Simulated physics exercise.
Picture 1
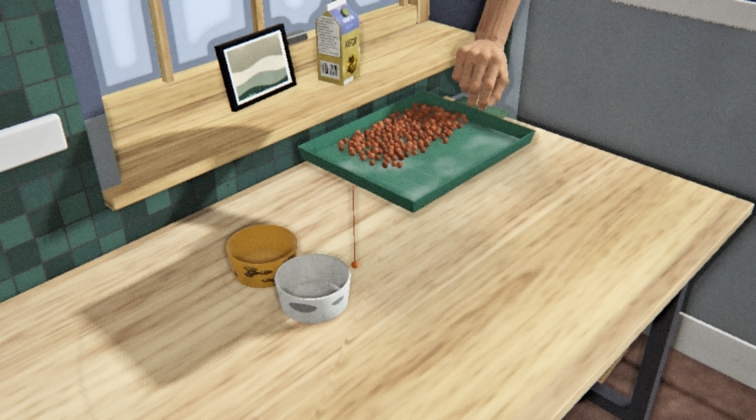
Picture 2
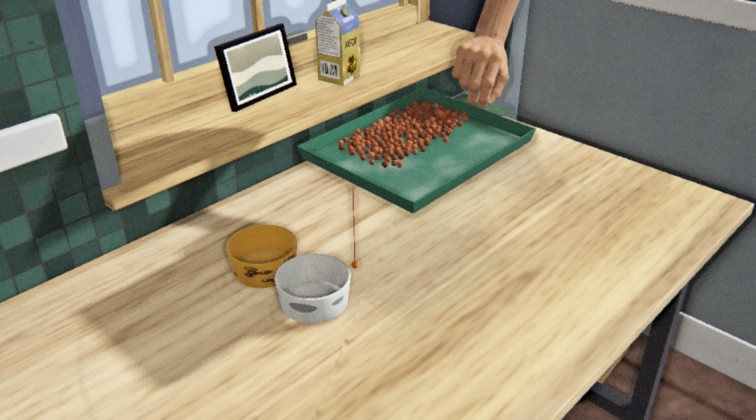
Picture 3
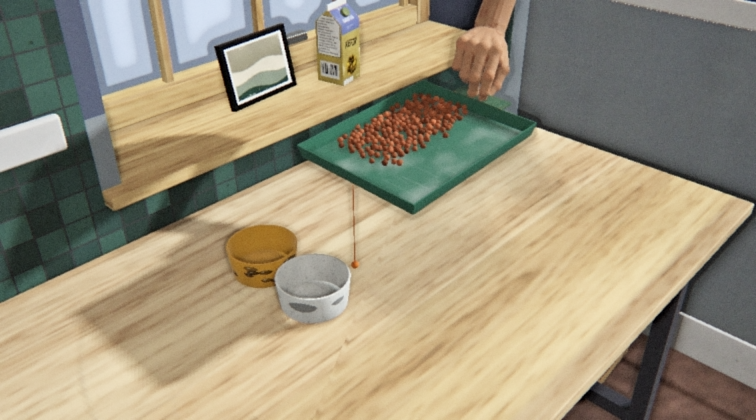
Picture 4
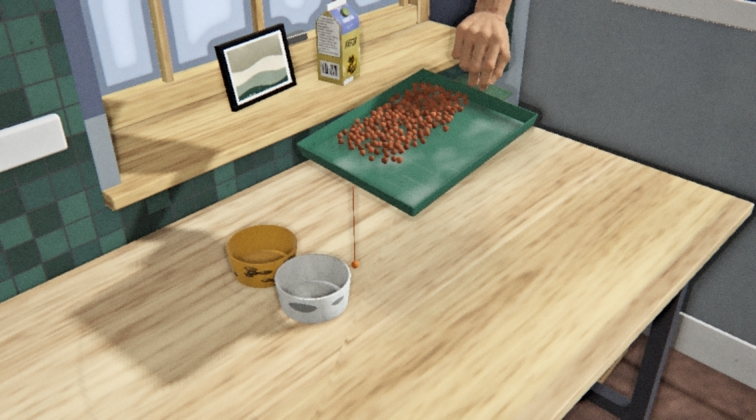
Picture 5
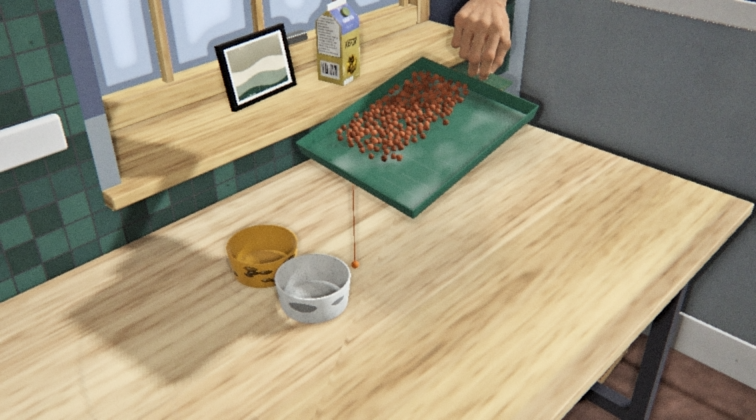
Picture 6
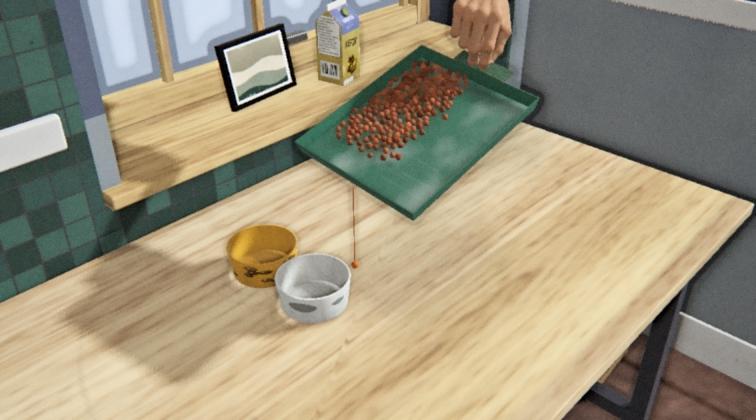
A green tray of reddish-brown clay pellets sits level above a wooden table, a hand at its far edge, near an orange dish and a white one. The hand gradually raises the far side, and the tray slants toward its near right corner, while the pellets, dishes and hanging bead stay in place.
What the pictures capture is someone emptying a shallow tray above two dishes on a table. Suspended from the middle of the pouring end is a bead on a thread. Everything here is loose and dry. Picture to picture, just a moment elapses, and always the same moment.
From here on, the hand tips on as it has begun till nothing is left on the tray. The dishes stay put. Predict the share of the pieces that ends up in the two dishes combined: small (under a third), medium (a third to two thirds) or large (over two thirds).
Small.
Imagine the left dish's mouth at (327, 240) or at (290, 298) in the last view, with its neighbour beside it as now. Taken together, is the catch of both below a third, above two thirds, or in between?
Under a third; less than a third.
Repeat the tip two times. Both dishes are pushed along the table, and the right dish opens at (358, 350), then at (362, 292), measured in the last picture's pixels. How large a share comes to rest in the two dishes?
Trial 1 near 20 percent, trial 2 near 40 percent.
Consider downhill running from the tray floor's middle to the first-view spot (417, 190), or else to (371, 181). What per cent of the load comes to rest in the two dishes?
Respectively 0 and 40 in a hundred.
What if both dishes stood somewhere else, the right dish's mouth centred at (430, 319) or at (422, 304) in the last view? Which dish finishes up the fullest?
The rightmost dish, then the rightmost dish.
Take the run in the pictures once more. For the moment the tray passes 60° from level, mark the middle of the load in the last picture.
Somewhere about (391, 197).
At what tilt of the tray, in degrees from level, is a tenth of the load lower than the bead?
Roughly 65°.
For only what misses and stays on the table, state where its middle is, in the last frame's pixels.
Around (393, 347).
Soon after the last picture, tray tipped steeply; most on the tray; about a quarter in the air.
A little later, tray tipped right over; about two thirds on the tray; about a third outside both; a stray few in the air.
Later still, tray tipped past a quarter turn; a small part in the right dish; nearly all outside both.
At rest, tray tipped past a quarter turn; a small part in the right dish; none in the left dish; nearly all outside both.
